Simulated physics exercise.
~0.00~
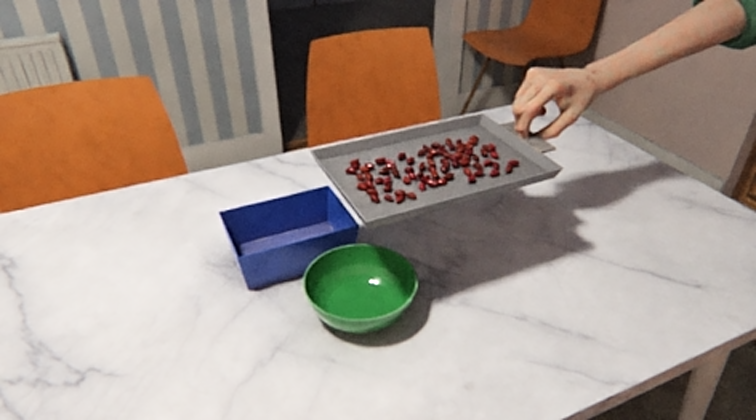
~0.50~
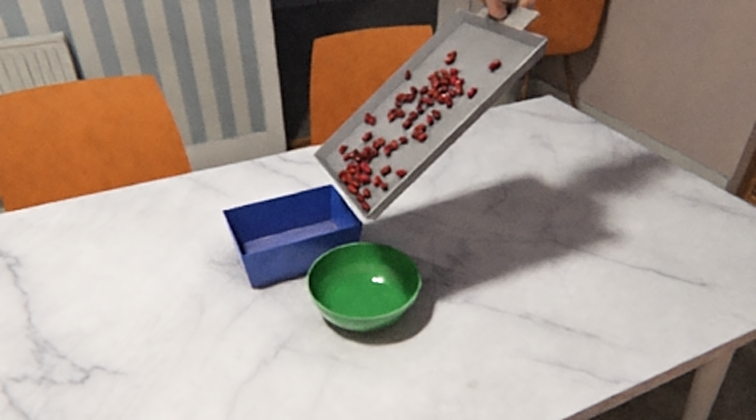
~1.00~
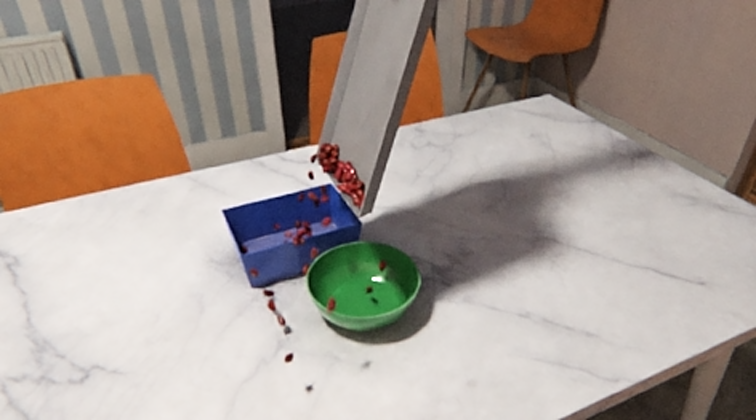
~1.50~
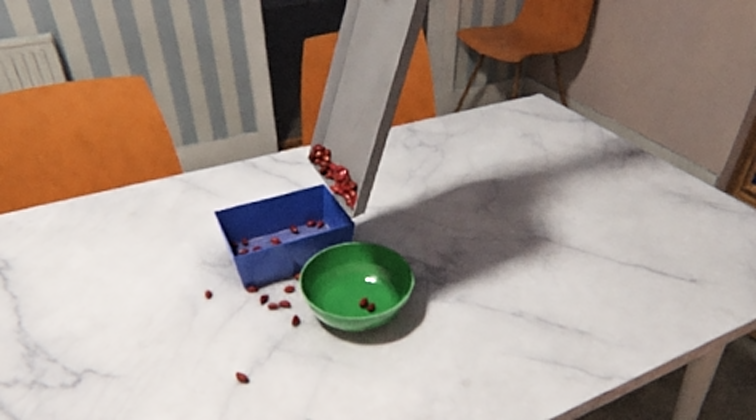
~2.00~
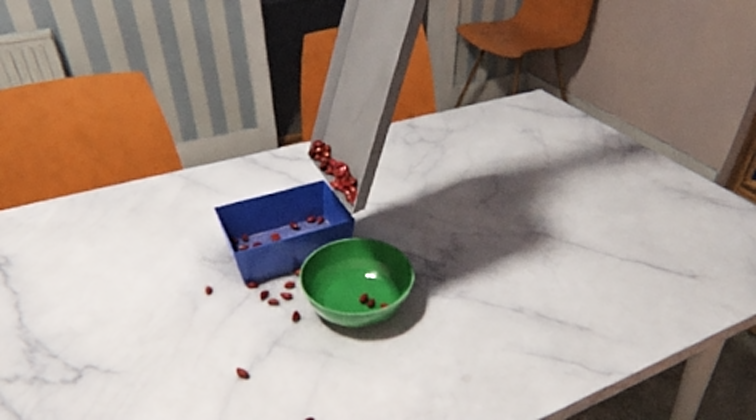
Hand tilting a grey tray of red beans, spilling some into a blue tin, a green bowl and onto the table.
